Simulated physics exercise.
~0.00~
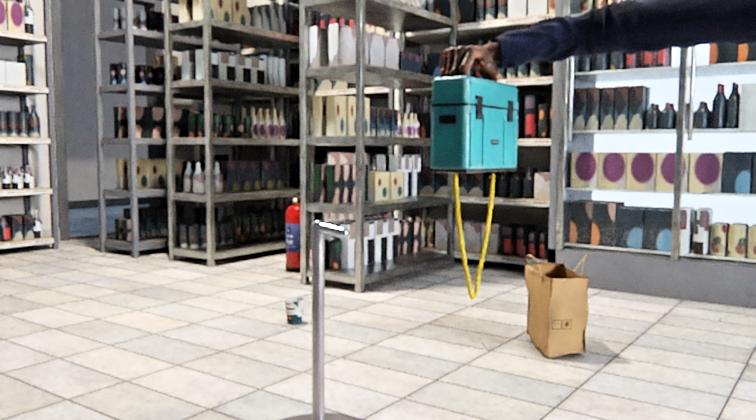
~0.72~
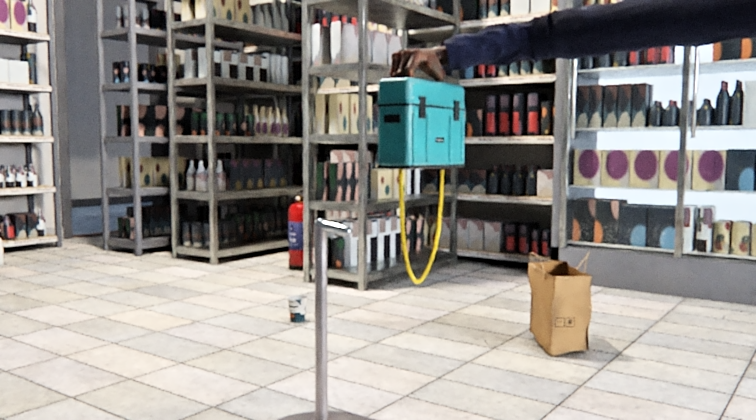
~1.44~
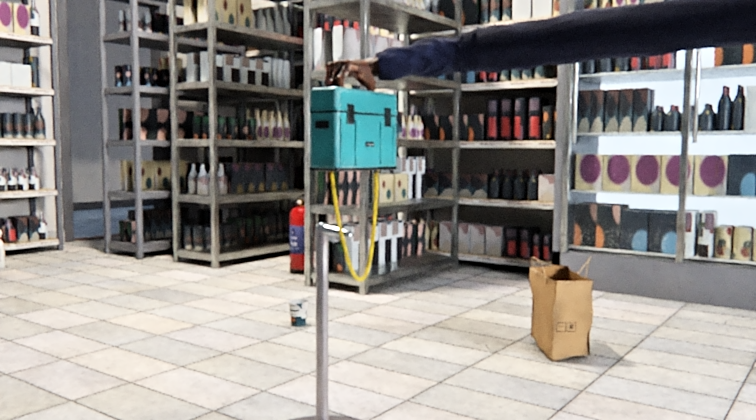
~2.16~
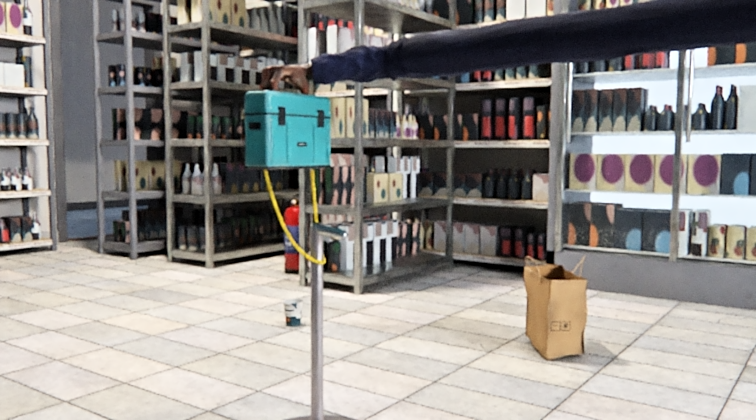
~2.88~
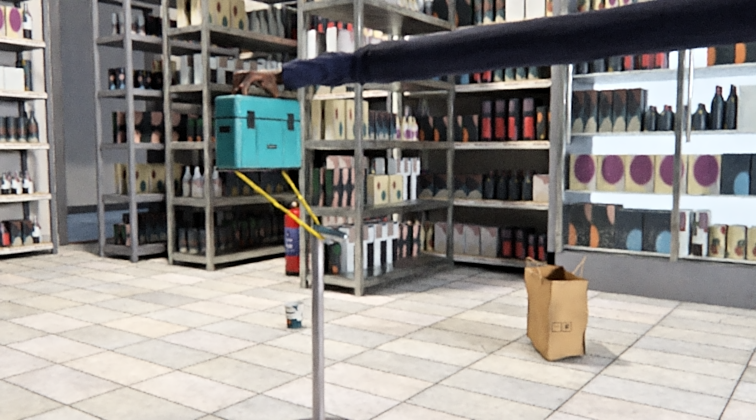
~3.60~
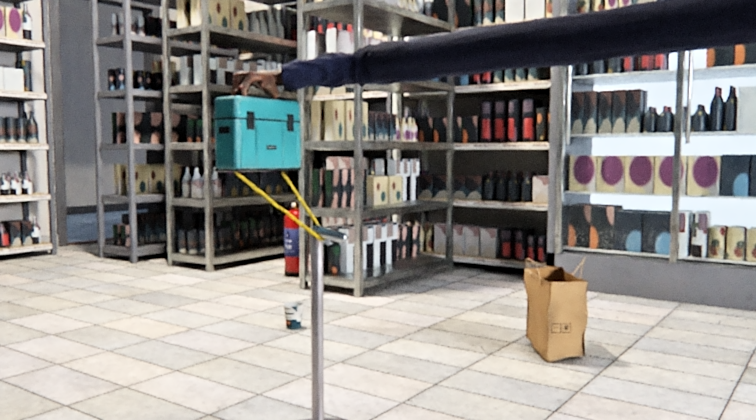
In this clip, a hand carries a turquoise case with a yellow cord loop hanging beneath it leftward past a metal post in a shop lined with shelves, until the loop catches on the post and pulls tight, and the case and hand stop.
